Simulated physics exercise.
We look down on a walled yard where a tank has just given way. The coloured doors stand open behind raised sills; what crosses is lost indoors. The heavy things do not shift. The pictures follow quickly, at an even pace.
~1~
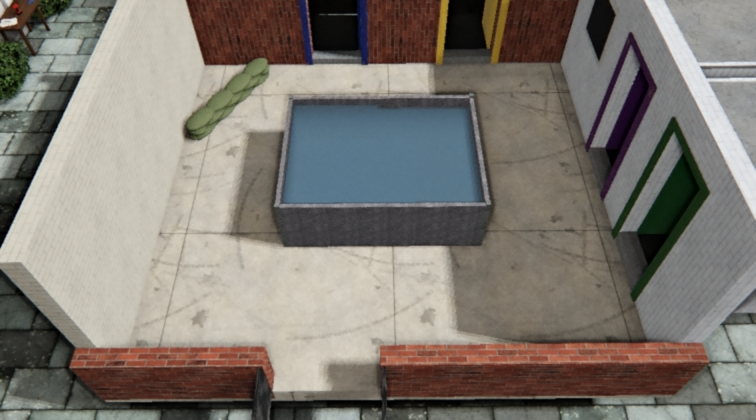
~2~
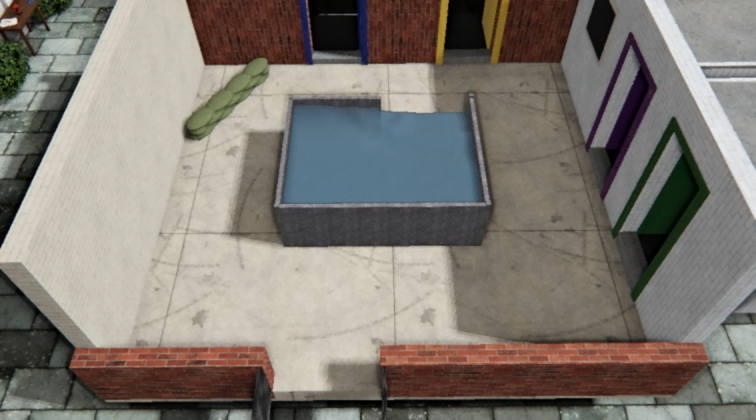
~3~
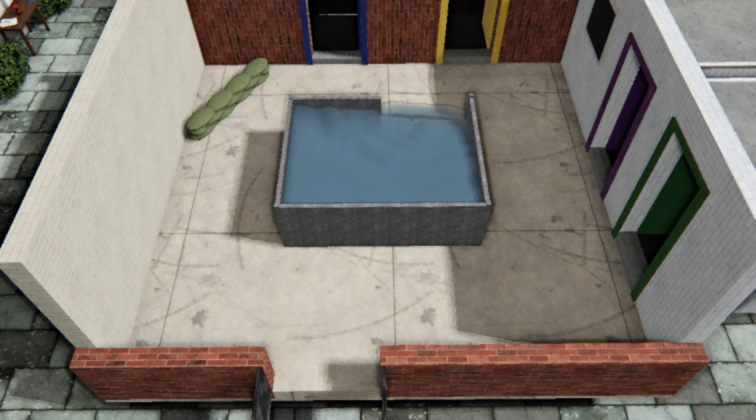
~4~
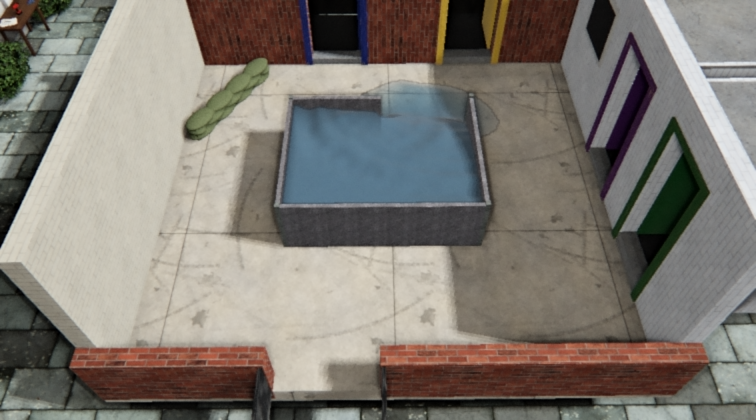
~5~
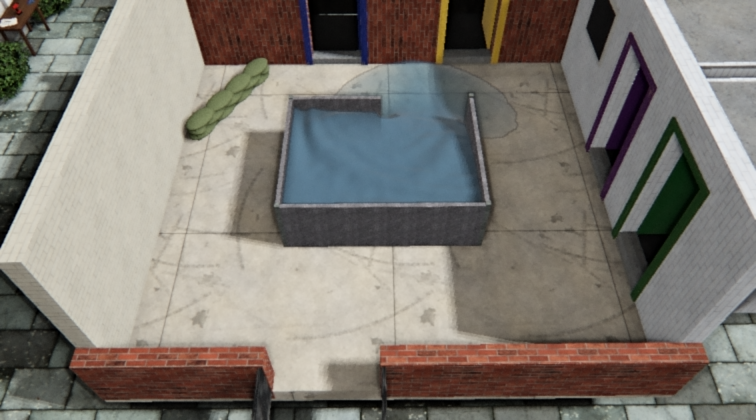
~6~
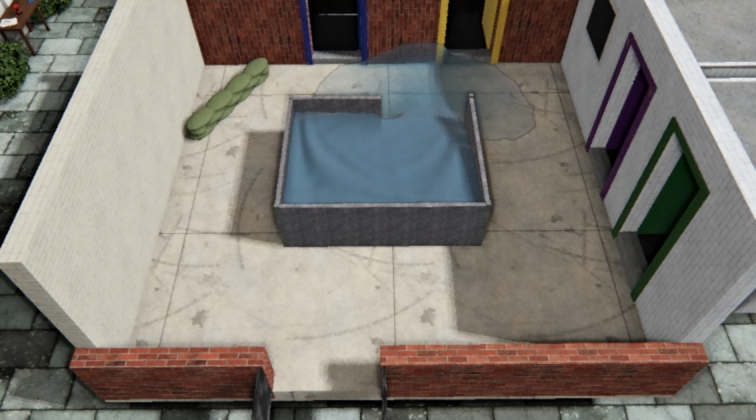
A grey tank in a walled yard opens at its far side and water spreads out.
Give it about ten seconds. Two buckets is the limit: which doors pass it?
One by one: The purple door stays under that; the blue door takes more than that; the green door stays under that; the yellow door takes more than that.
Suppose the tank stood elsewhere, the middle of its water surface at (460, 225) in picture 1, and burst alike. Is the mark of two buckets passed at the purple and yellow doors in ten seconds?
My reading: Purple lets more in; yellow goes over.
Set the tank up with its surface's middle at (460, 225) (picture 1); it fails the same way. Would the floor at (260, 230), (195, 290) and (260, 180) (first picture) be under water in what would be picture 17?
In turn: Not flooded, free of water, free of water.
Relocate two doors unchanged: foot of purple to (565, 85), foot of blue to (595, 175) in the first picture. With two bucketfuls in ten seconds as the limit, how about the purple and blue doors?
My reading: Purple door floods, blue door keeps below it.
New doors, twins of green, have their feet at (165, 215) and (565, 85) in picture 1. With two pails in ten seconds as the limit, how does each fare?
In that order: Keeps below it, takes more.
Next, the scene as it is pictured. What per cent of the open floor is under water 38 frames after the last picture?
I make it 90 per cent.
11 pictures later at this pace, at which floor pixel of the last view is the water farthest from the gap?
Around (204, 71).
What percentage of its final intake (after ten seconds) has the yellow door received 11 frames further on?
Roughly 50 per cent.
A moment on, water covers 20 % of the floor; the purple door not reached, the blue door under two buckets in, the green door not reached, the yellow door over two buckets in.
Next, water covers 30 % of the floor; the purple door not reached, the blue door over two buckets in, the green door not reached, the yellow door far over two buckets in.
Then, water covers 65 % of the floor; the purple door wet at the sill, nothing in, the blue door over two buckets in, the green door wet at the sill, nothing in, the yellow door far over two buckets in.
Later, water covers 90 % of the floor; the purple door wet at the sill, nothing in, the blue door over two buckets in, the green door wet at the sill, nothing in, the yellow door far over two buckets in.
In the end, water covers 95 % of the floor; the purple door wet at the sill, nothing in, the blue door over two buckets in, the green door wet at the sill, nothing in, the yellow door far over two buckets in.
